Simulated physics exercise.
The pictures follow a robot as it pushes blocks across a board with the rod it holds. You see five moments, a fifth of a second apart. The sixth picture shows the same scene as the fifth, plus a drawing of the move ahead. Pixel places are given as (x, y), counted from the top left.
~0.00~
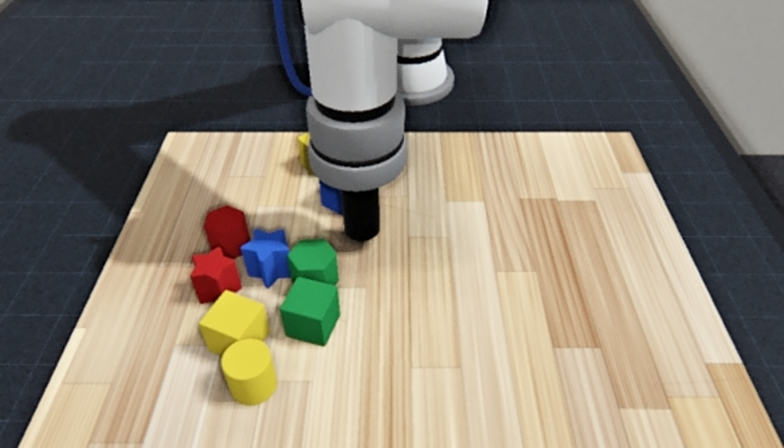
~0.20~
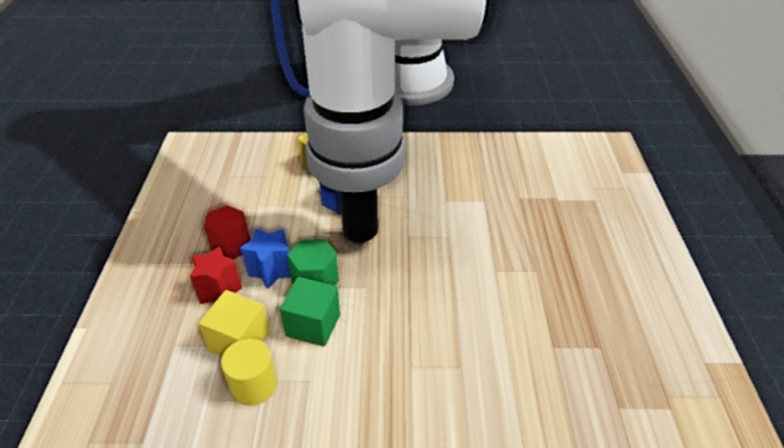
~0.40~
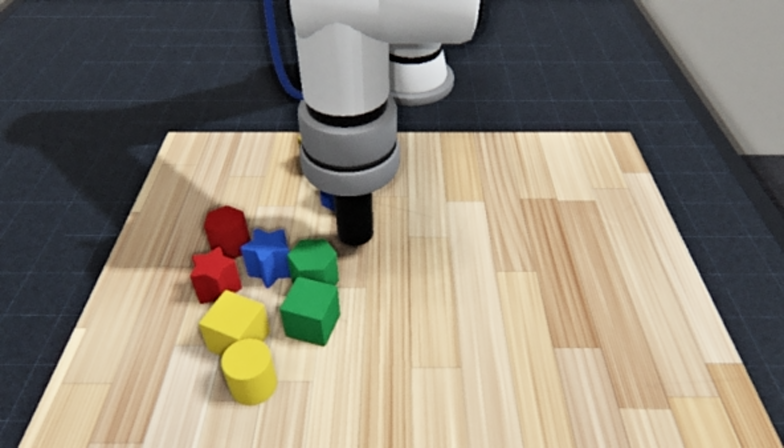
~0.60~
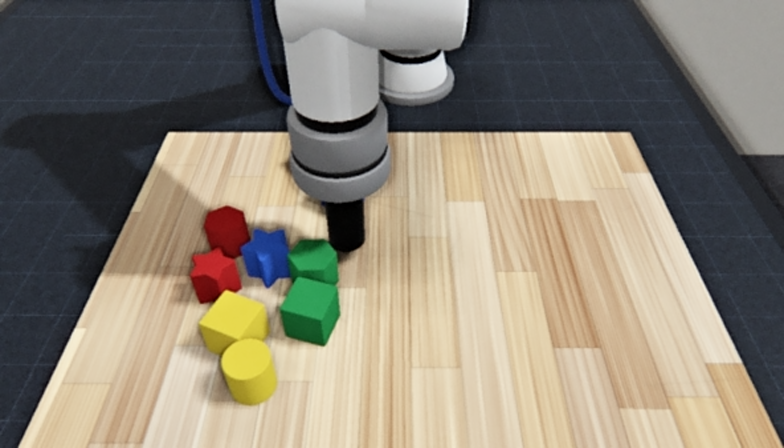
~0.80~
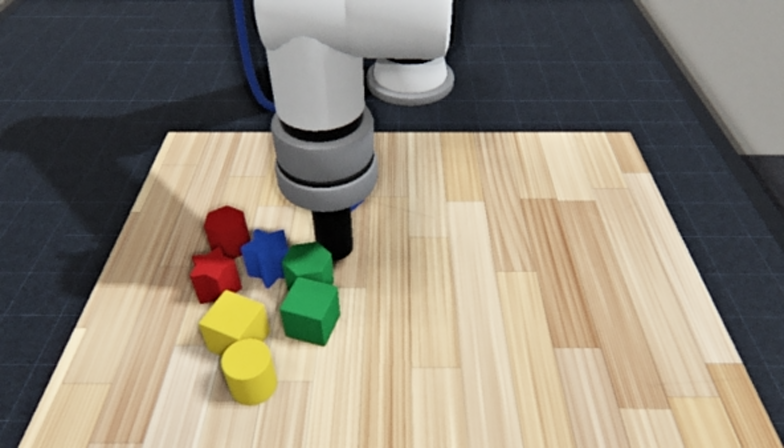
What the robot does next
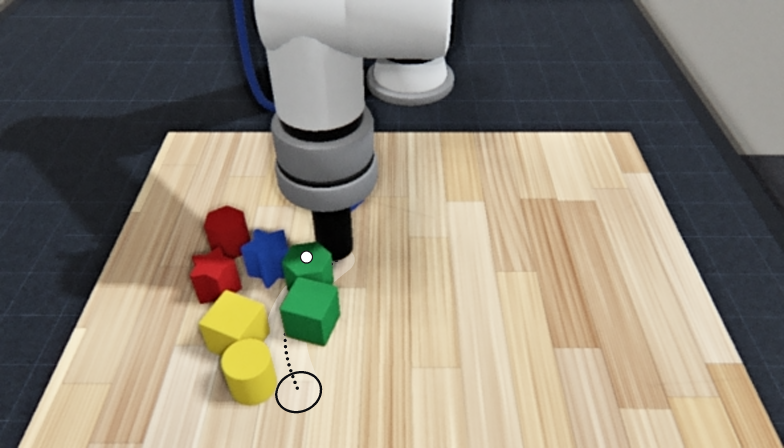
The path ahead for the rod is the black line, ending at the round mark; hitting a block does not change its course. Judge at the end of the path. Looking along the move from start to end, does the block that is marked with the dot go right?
Answer: Yes.
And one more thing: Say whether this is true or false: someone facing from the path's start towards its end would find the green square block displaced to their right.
The statement is false.
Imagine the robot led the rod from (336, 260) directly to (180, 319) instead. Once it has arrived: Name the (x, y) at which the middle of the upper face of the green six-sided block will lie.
The centre of its top face lies at (248, 297).
Drawn move, from (336, 260) by way of (300, 294) and (285, 340) to (299, 392); the dot is on the green six-sided block.
On the path given first. One third of the way, rod at (298, 282); yellow square block at (223, 320); blue star block at (257, 245), turned 35° clockwise; green six-sided block at (261, 291), turned 15° anticlockwise; green square block at (300, 313), turned 60° anticlockwise.
Two thirds of the way, rod at (283, 329); yellow square block at (183, 343), turned 35° clockwise; yellow cylinder at (240, 370); blue star block at (257, 245), turned 35° clockwise; green six-sided block at (233, 328), turned 15° clockwise; green square block at (312, 337), turned 75° anticlockwise.
At the end, rod at (296, 380); yellow square block at (180, 345), turned 40° clockwise; yellow cylinder at (238, 374); blue star block at (257, 245), turned 35° clockwise; green six-sided block at (231, 332), turned 20° clockwise; green square block at (342, 365), turned 115° anticlockwise.
